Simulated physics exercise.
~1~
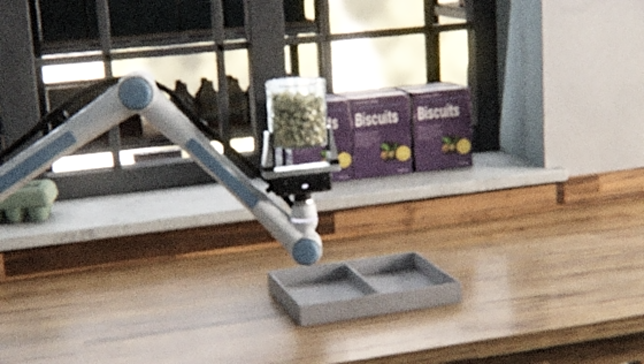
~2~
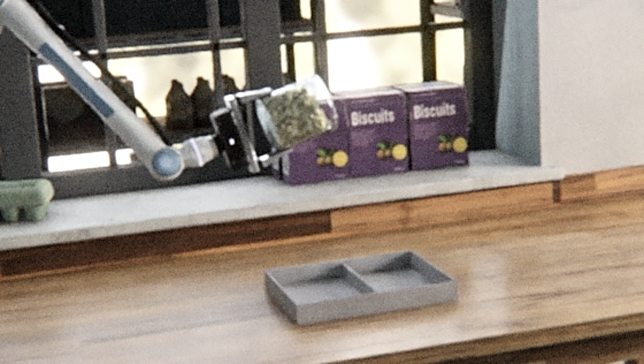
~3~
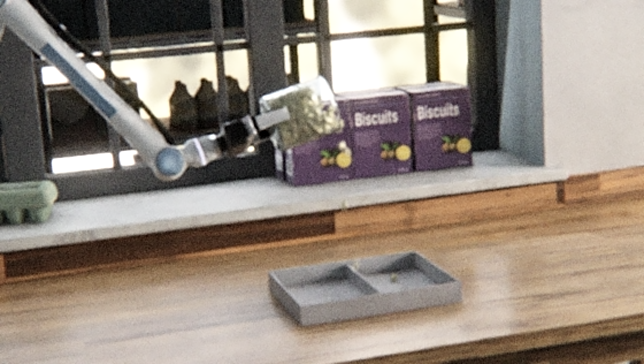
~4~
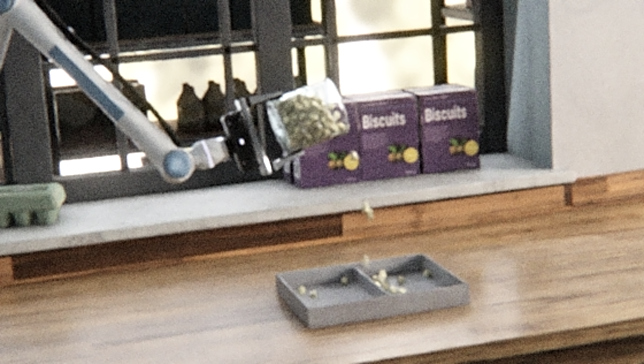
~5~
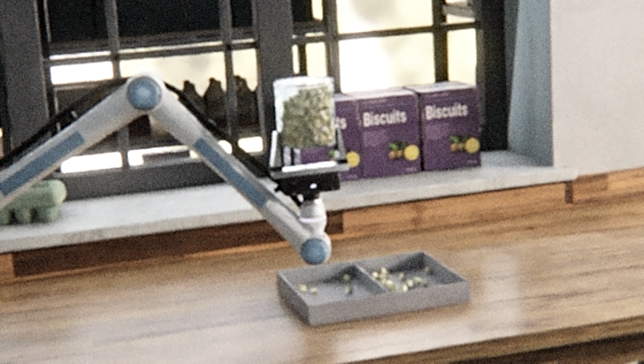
On a wooden table by a window with purple biscuit boxes, a robot arm tipped a clear tumbler of small greenish pieces to the right, spilling a few into both halves of a gray divided tray, then turned it upright, still mostly full.
